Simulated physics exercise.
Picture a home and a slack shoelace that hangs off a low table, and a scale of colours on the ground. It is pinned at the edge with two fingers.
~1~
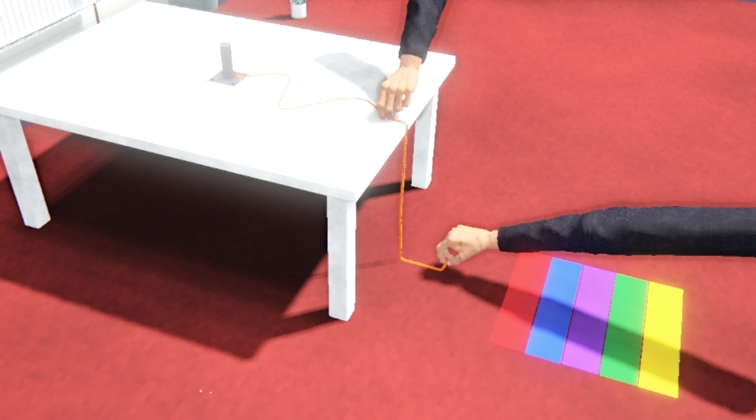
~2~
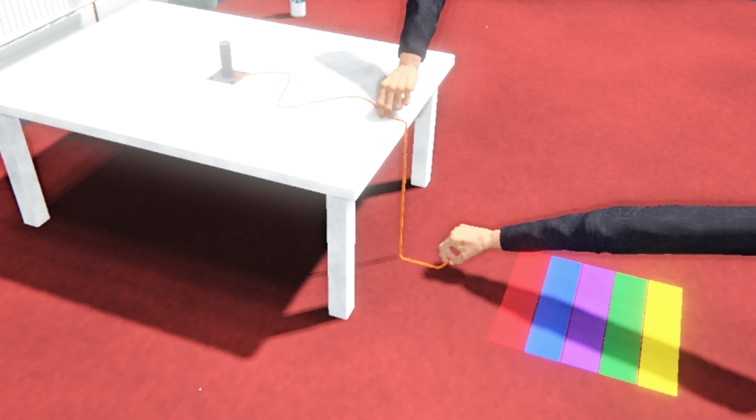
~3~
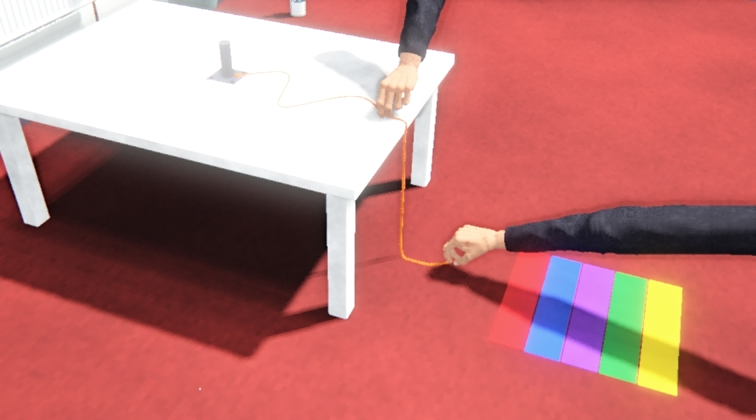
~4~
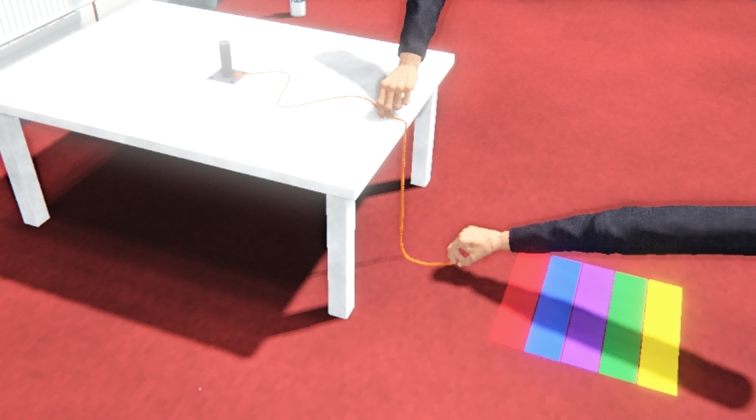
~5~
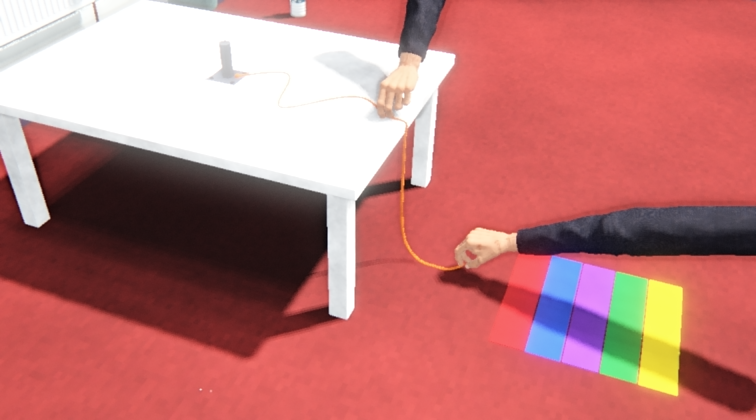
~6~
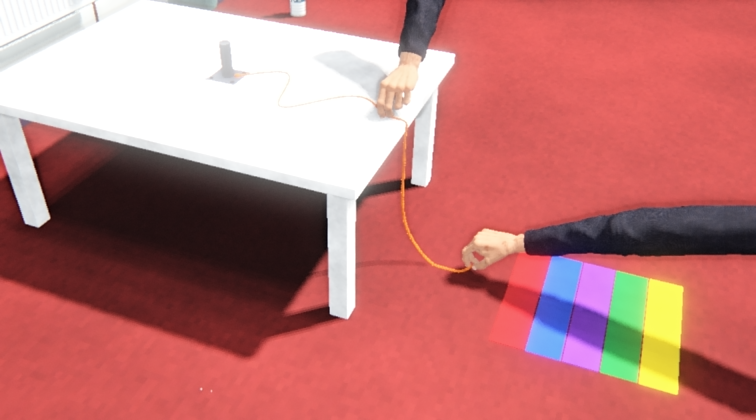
The clip opens on an orange shoelace running across a white table, pinned at the edge by fingers and hanging to a second hand above a red floor, beside coloured stripes. The lower hand draws the end slightly right, toward the red stripe, and the sharp lower bend opens into a smooth curve.
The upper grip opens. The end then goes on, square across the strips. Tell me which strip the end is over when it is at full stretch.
It is over the yellow strip.
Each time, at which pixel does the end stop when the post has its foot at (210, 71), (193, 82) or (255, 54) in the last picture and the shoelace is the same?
The first try gives (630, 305), the second (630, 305) and the third (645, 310).
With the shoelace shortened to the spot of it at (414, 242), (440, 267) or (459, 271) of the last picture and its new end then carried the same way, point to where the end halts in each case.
I'd put it around (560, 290) for the first cut, (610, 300) for the second and (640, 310) for the third.
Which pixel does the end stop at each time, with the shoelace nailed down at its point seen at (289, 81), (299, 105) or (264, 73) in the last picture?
Roughly (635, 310), (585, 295) and (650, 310), in that order.
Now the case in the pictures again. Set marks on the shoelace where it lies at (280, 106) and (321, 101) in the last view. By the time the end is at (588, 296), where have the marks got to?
About (346, 105) for the first point; the other lies about (386, 115).
Early on, end near (588, 296); over purple.
Midway, end near (634, 308); over green.
At the end of the slack, end near (662, 315); over yellow. Over yellow.
